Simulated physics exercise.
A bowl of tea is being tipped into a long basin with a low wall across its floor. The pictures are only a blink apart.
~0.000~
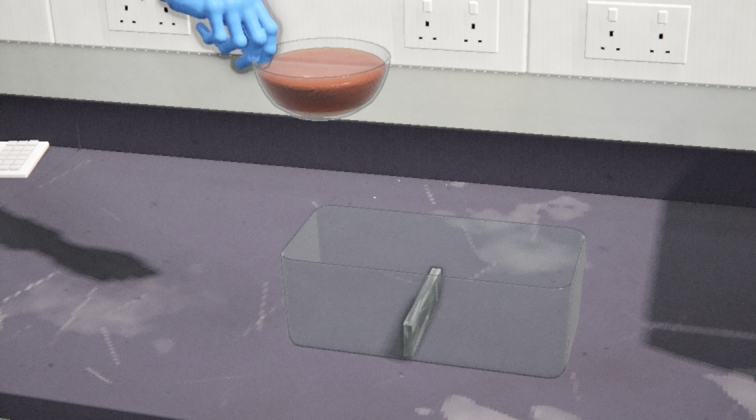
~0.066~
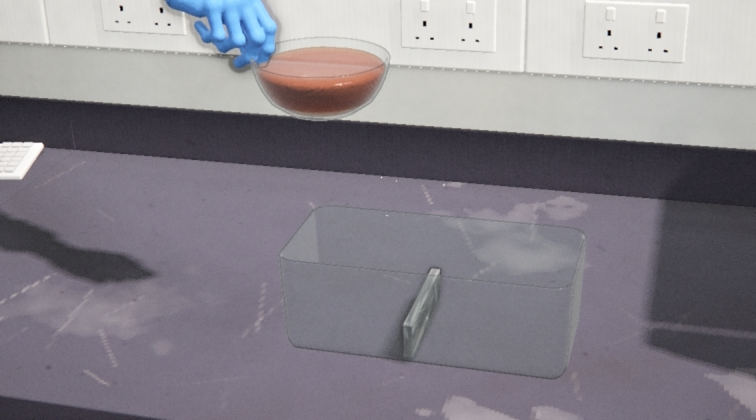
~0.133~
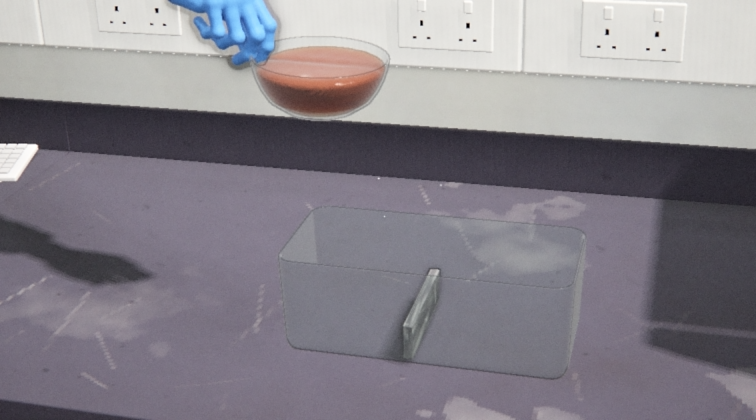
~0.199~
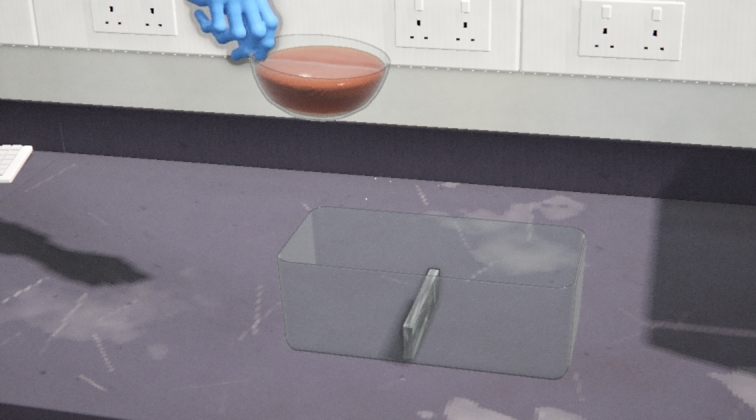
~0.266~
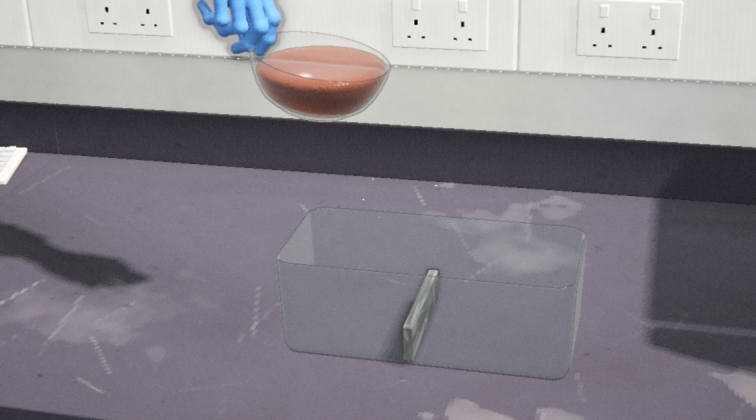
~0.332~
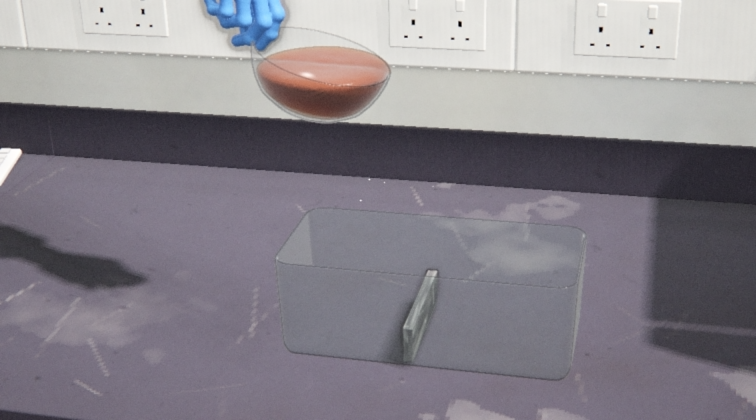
Above a divided clear basin, a blue-gloved hand gradually tilts a bowl of reddish-brown liquid rightward.
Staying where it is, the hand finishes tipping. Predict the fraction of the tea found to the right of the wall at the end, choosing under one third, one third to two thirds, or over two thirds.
Exceeds two thirds.
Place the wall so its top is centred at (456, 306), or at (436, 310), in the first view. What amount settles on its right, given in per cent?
About 55 per cent, then about 65 per cent.
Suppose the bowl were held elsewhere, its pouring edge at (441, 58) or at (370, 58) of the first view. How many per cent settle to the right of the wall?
Try one: 95 %; try two: 70 %.
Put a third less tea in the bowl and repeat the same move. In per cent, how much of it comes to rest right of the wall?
I'd say roughly 75 percent.
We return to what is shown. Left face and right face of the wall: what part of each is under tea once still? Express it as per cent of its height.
Once still, it is 10 % on the left and 40 % on the right.
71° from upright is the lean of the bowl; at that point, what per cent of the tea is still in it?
I'd put it at some 20 in a hundred.
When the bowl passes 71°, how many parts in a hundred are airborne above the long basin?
Around 40 %.
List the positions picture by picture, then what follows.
In the first picture, it leans 0°; its right rim is at (387, 63); the tea meets the walls at (263, 60) and (386, 68); the long basin's rim runs from (299, 231) to (579, 260); the wall's top is at (423, 297).
In the second picture, it leans 1°; its right rim is at (387, 63); the tea meets the walls at (262, 60) and (385, 68).
In the third picture, it leans 3°; its right rim is at (387, 65); the tea meets the walls at (261, 59) and (385, 68).
In the fourth picture, it leans 6°; its right rim is at (387, 68); the tea meets the walls at (260, 58) and (385, 68).
In the fifth picture, it leans 11°; its right rim is at (388, 73); the tea meets the walls at (261, 58) and (387, 68).
In the sixth picture, it leans 16°; its right rim is at (388, 80); the tea meets the walls at (261, 59) and (386, 73); 3 per cent is over the edge.
A moment on, the bowl is tipped part way and 22 per cent is still to pour, 2 is left of the wall and 34 right of it.
Next, the bowl is tipped right over and 0 per cent is still to pour, 17 is left of the wall and 78 right of it.
Then the bowl is tipped right over and 0 per cent is still to pour, 20 is left of the wall and 79 right of it.
Later the bowl is tipped right over and 0 per cent is still to pour, 20 is left of the wall and 79 right of it.
In the end 20 per cent lies left of the wall, 79 right of it and 1 outside.
